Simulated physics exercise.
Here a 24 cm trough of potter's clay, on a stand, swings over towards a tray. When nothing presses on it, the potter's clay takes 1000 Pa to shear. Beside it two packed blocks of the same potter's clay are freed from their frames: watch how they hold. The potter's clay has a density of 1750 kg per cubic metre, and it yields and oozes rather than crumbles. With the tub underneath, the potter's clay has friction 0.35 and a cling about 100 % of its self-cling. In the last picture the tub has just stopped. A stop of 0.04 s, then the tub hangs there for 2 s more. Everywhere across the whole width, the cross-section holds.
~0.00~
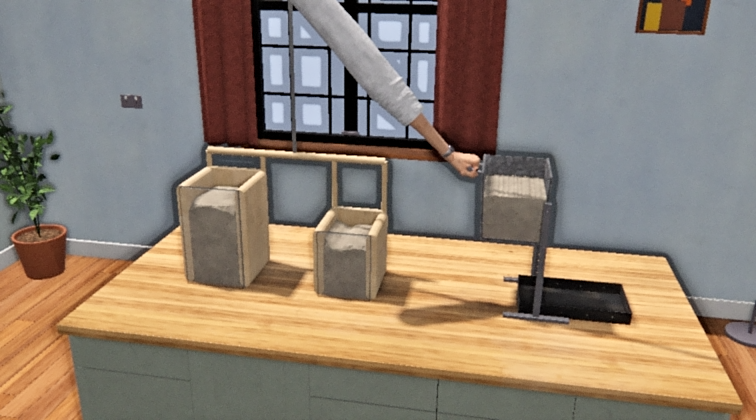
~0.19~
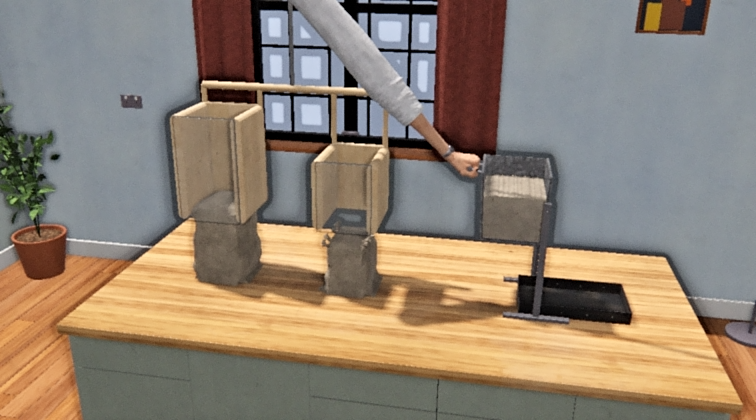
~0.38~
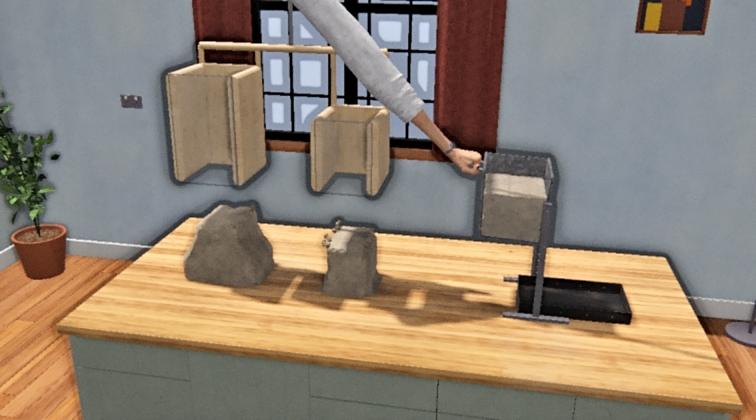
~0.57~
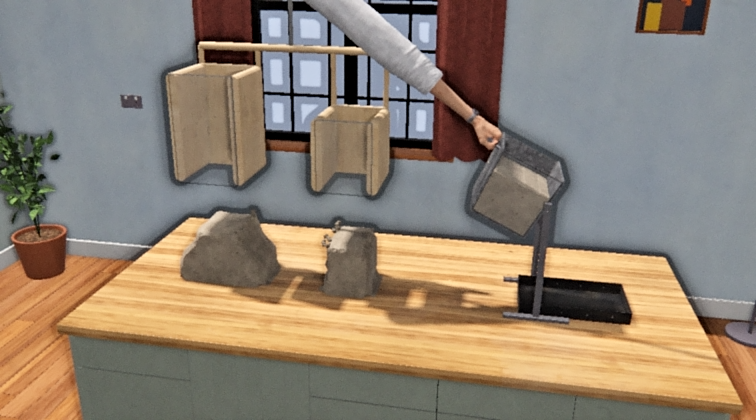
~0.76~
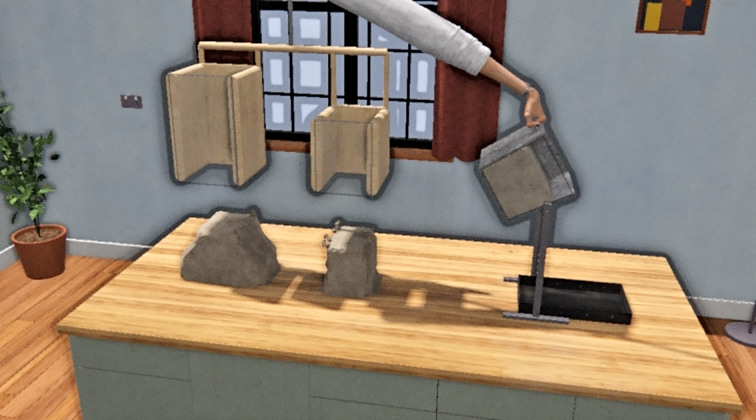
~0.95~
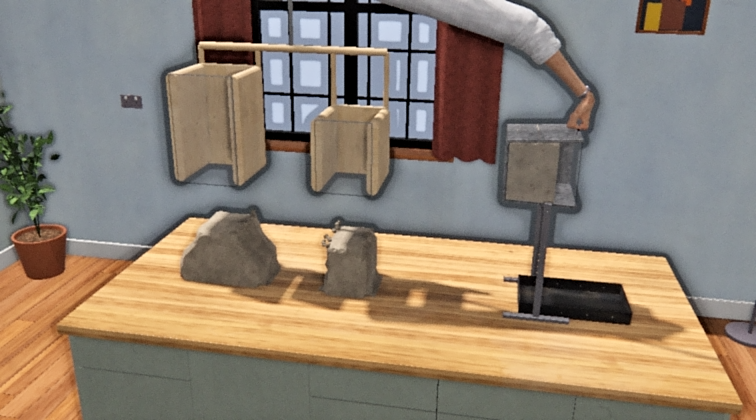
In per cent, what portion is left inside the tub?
Some 100 per cent is left inside the tub.
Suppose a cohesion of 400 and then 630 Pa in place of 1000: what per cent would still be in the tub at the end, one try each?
65 in a hundred, followed by 75 in a hundred.
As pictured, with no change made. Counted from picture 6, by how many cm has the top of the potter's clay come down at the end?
1 cm or so.
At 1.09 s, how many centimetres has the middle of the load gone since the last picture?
About 1 cm.
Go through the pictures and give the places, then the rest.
The first frame shows handle-side rim at (484, 174), tilt 0 degrees; crest of the potter's clay at (506, 196); block heights 34 cm, 22 cm (left to right).
The second frame shows handle-side rim at (484, 174), tilt 0 degrees; crest of the potter's clay at (506, 196); block heights 32 cm, 22 cm (left to right).
The third frame shows handle-side rim at (486, 171), tilt 2 degrees; crest of the potter's clay at (490, 193); block heights 25 cm, 22 cm (left to right).
The fourth frame shows handle-side rim at (505, 151), tilt 26 degrees; crest of the potter's clay at (495, 172); block heights 23 cm, 22 cm (left to right).
The fifth frame shows handle-side rim at (545, 136), tilt 59 degrees; crest of the potter's clay at (522, 149); block heights 23 cm, 22 cm (left to right).
The sixth frame shows handle-side rim at (583, 143), tilt 89 degrees; crest of the potter's clay at (548, 144); block heights 23 cm, 22 cm (left to right).
After 1.09 s, the tub is at 89 degrees and holds 100 %.
After 1.26 s, the tub is at 89 degrees and holds 100 %.
After 1.43 s, the tub is at 89 degrees and holds 100 %.
After 1.60 s, the tub is at 89 degrees and holds 100 %.
After 2.95 s, the tub is at 89 degrees and holds 100 %.
